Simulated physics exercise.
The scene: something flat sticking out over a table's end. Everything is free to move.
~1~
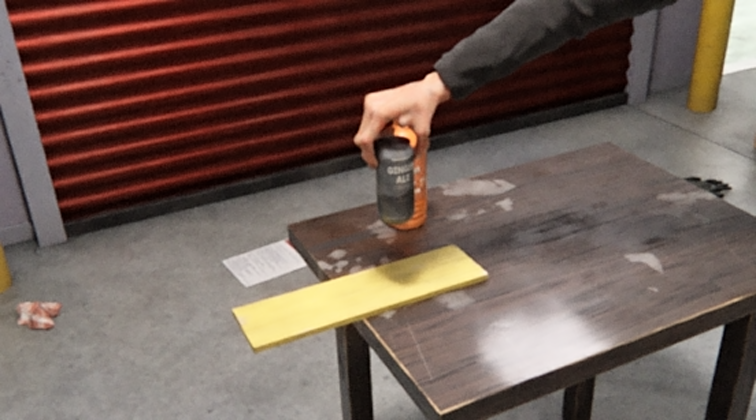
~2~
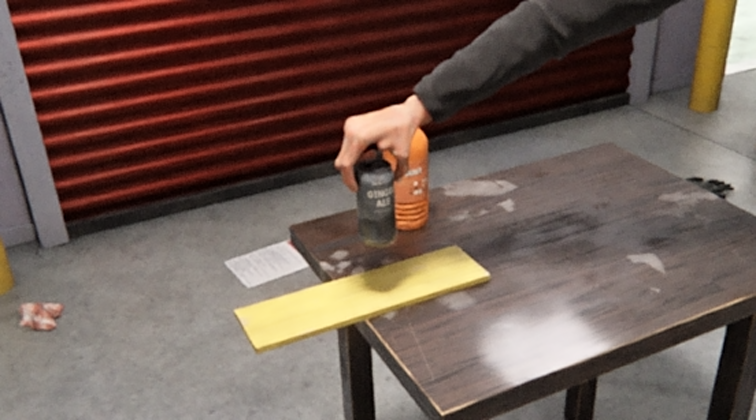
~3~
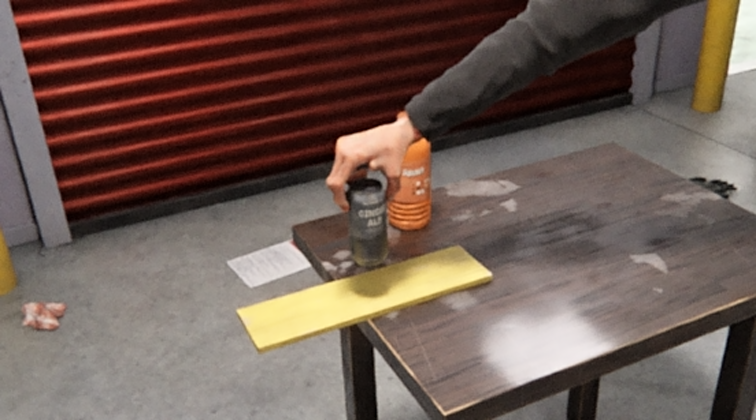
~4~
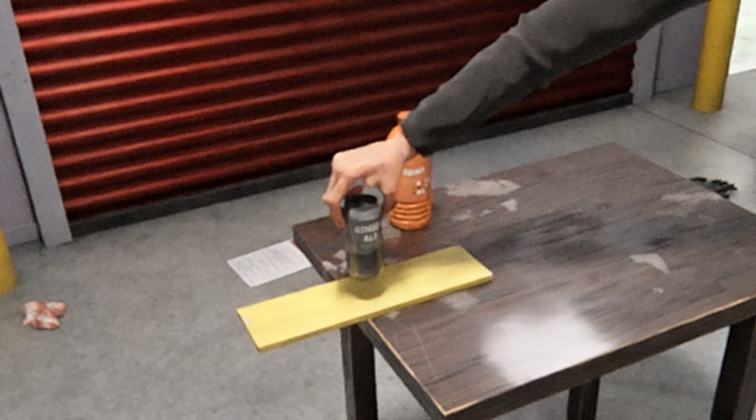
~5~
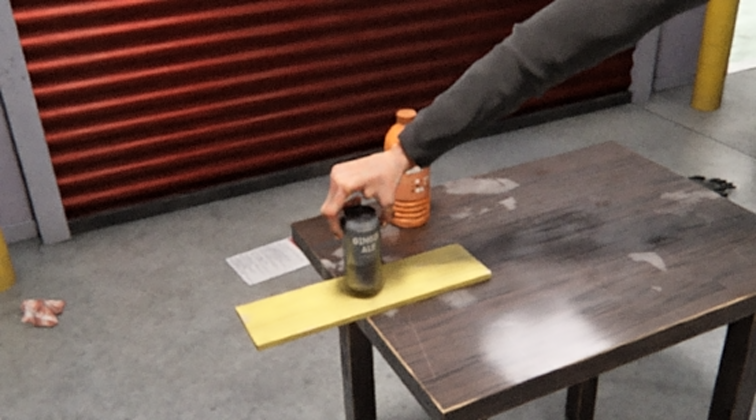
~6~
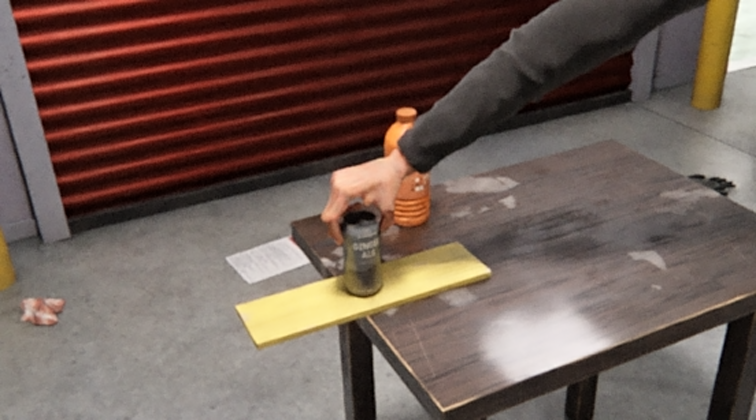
A grey can is lowered by a hand onto the yellow board jutting over the table's end.
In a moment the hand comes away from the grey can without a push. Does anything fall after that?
The plank keeps its balance.
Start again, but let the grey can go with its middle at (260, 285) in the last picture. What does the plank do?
Then it goes over.
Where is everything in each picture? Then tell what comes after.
In the first frame, still above its spot; grey can (395, 181).
In the second frame, still above its spot; grey can (376, 204).
In the third frame, still above its spot; grey can (367, 223).
In the fourth frame, still above its spot; grey can (364, 238).
In the fifth frame, still above its spot; grey can (362, 249).
In the sixth frame, in place under the hand; grey can (362, 254).
Then, 0.20 s later than the last frame, all is still.
Then, 0.60 s later than the last frame, grey can resting near (362, 255).
When it is over, all 3 as before. End places, in pixels of the last picture, grey can near (362, 255). The plank stays on the table.
